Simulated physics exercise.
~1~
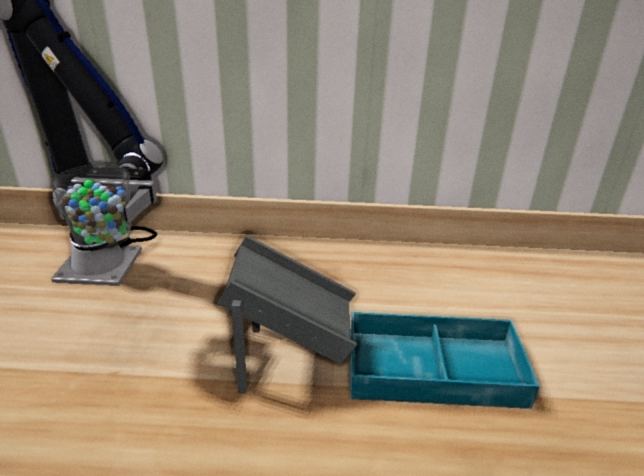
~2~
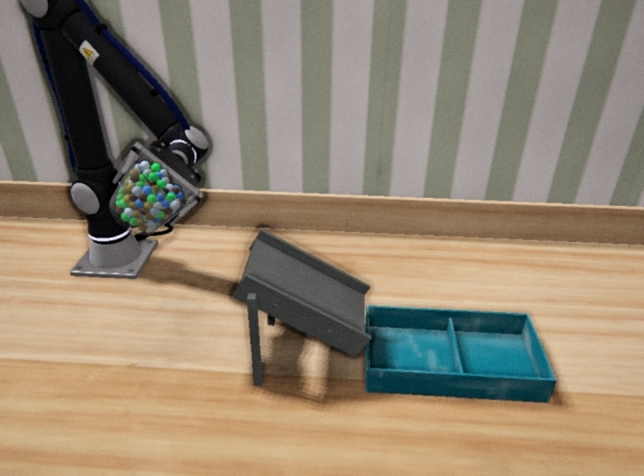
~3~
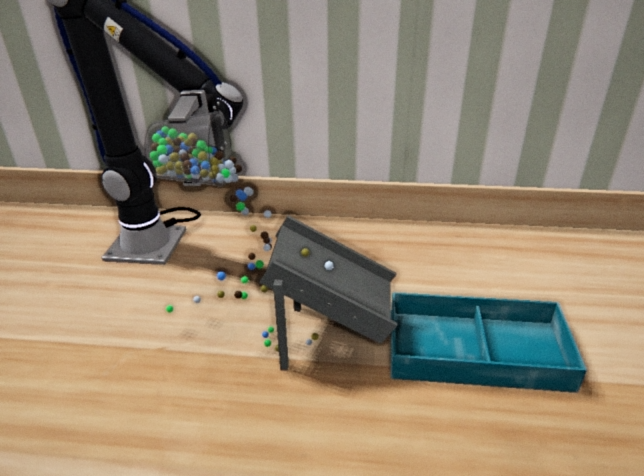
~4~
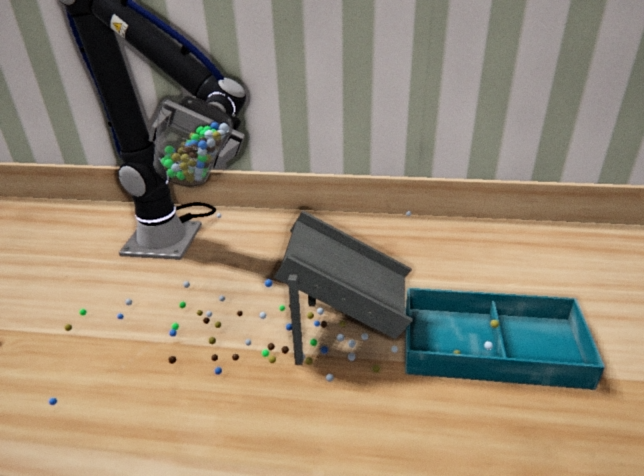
A robot arm lifts and tips a clear tumbler of colourful round sweets towards a grey chute, spilling some short of it, then tilts it partly back, leaving many sweets still inside, others scattered across the wooden table and only a few in the divided teal box.
